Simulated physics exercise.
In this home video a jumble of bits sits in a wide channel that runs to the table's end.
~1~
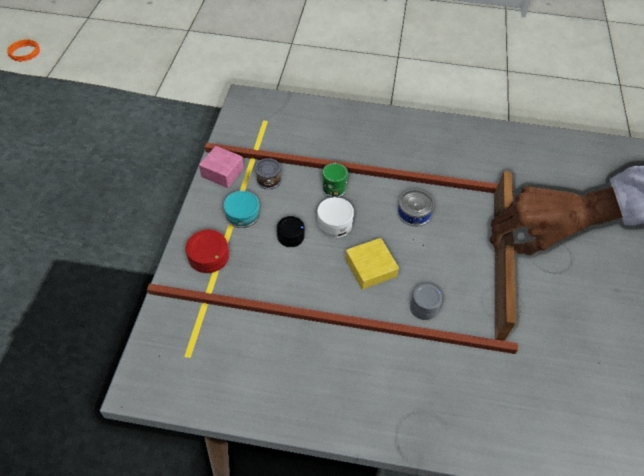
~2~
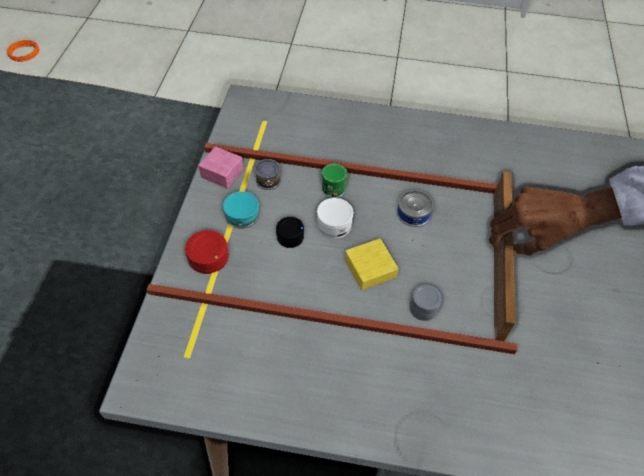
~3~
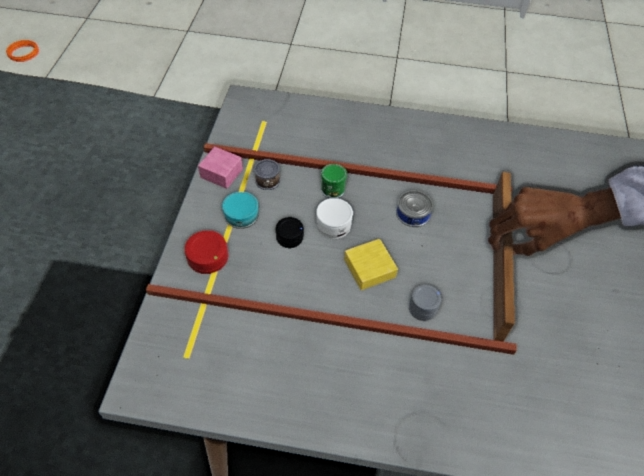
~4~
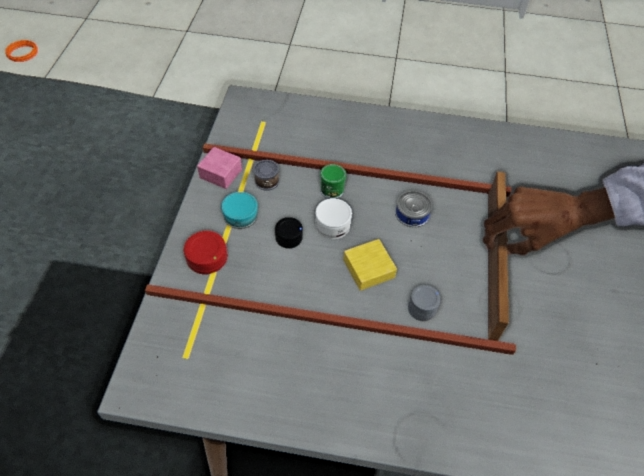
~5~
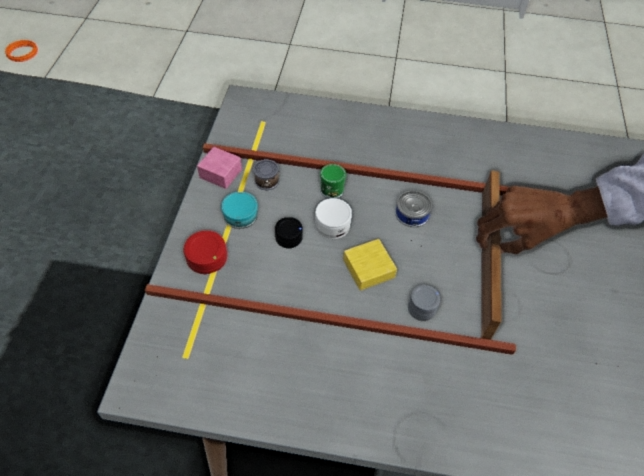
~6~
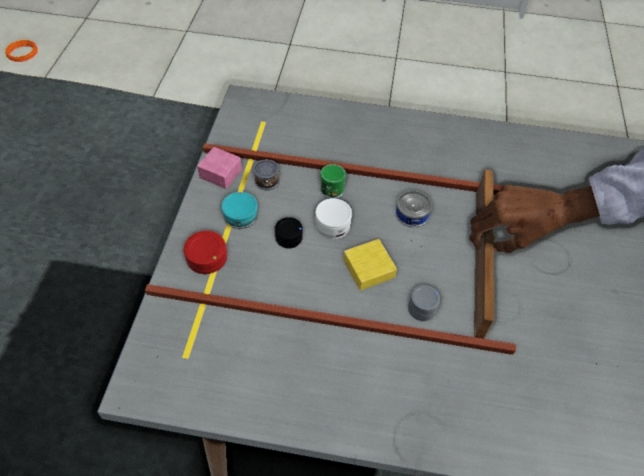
A hand slides a wooden board slightly left between two rails toward scattered small objects.
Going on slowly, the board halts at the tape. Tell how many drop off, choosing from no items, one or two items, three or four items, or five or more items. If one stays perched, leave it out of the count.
One or two items drop off.
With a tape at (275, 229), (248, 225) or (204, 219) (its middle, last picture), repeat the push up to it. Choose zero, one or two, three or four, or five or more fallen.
Zero; no fall at all; at least five.
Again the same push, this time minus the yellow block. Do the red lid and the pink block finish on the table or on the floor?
Well, the red lid is still there while the pink block goes off the edge.
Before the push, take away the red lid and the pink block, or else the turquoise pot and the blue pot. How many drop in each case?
You'd get 0 in the first case and 1 in the second one.
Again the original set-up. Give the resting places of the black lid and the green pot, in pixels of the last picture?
The black lid finishes at (176, 220); the green pot finishes at (236, 158).
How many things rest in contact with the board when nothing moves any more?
5.
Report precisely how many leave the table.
A count of exactly 2.
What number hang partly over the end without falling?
I'd put it at 2.
Soon after, none off yet; pink block at rest near (220, 168); red lid at rest near (206, 252); turquoise pot at rest near (240, 210).
After that, none off yet; pink block at rest near (220, 168); red lid at rest near (206, 252); turquoise pot moving near (237, 209).
In the end, the number that fall off is one or two; gone, red lid and pink block.
